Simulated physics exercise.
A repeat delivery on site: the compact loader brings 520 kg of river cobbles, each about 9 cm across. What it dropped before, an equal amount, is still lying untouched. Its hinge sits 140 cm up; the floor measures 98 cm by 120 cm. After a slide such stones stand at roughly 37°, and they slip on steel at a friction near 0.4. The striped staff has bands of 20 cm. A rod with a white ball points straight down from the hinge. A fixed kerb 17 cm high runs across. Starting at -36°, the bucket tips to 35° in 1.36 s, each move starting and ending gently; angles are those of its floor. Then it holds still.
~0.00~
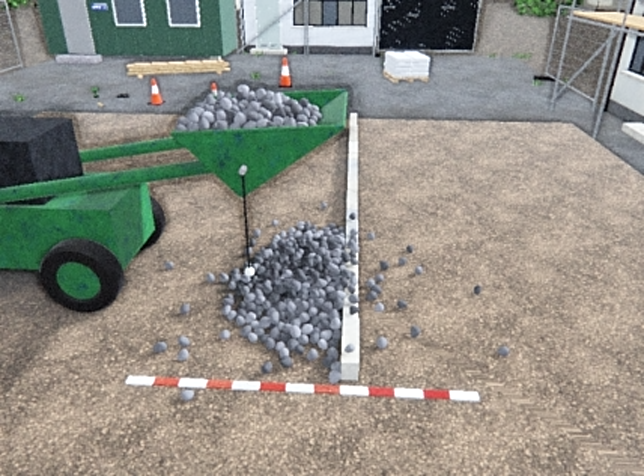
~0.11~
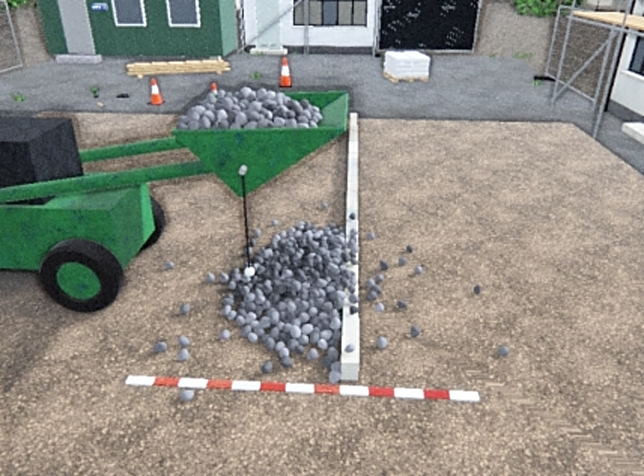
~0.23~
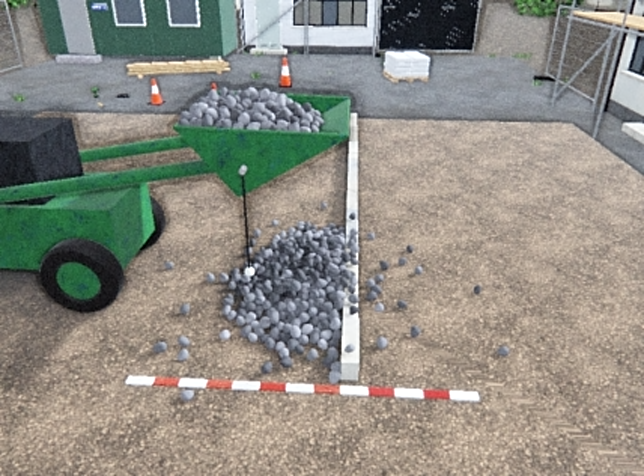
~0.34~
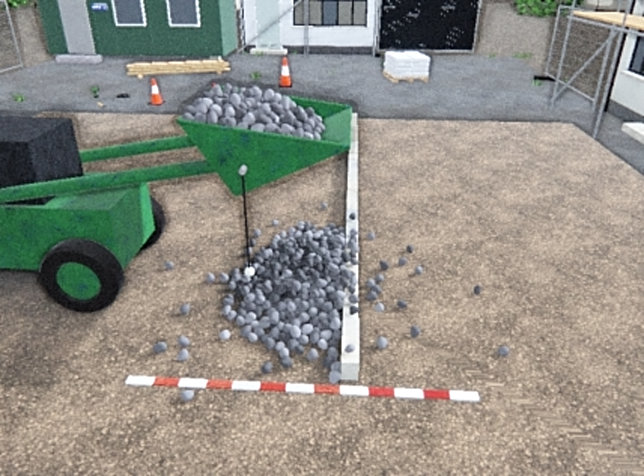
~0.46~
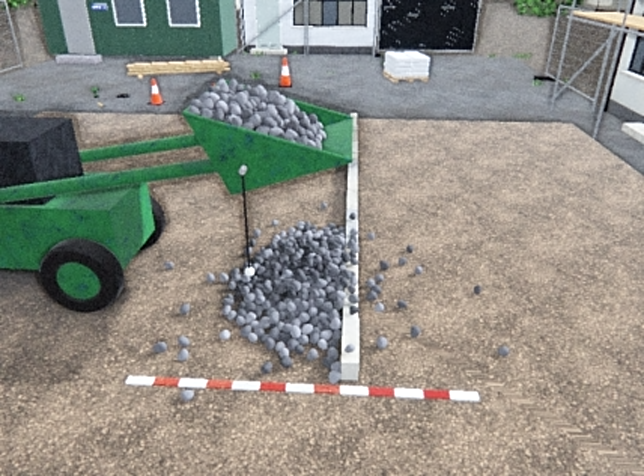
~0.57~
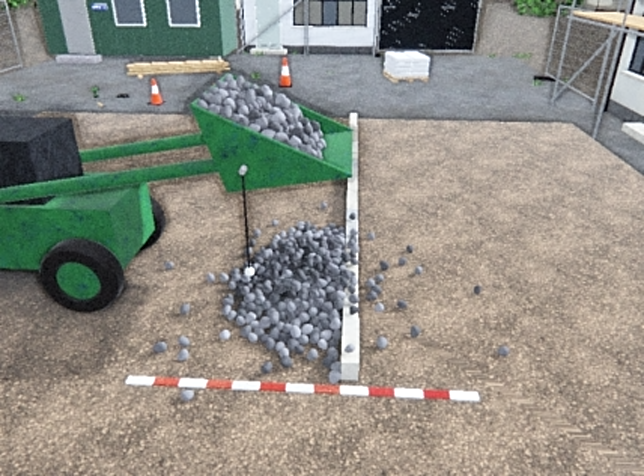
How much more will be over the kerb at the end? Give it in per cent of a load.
Close to 92 parts in a hundred.
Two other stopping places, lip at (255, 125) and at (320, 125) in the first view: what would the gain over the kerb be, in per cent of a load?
Near 10 per cent from the first place, 75 from the second.
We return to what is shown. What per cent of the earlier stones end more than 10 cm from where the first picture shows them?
About 5 per cent.
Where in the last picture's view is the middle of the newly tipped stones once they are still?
Near (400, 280).
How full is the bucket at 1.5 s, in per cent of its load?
About 55 per cent.
After 1.0 s the floor is at 24°; in per cent of one load, 100 in the bucket, 98 on this side of the kerb, 3 over the kerb; the foremost stones are at (424, 287).
After 1.5 s the floor is at 35°; in per cent of one load, 57 in the bucket, 125 on this side of the kerb, 18 over the kerb; the foremost stones are at (428, 290).
After 1.8 s the floor is at 35°; in per cent of one load, 17 in the bucket, 123 on this side of the kerb, 60 over the kerb; the foremost stones are at (468, 292).
After 4.5 s the floor is at 35°; in per cent of one load, 0 in the bucket, 105 on this side of the kerb, 95 over the kerb; the foremost stones are at (570, 271). Net gain over the kerb, 92.
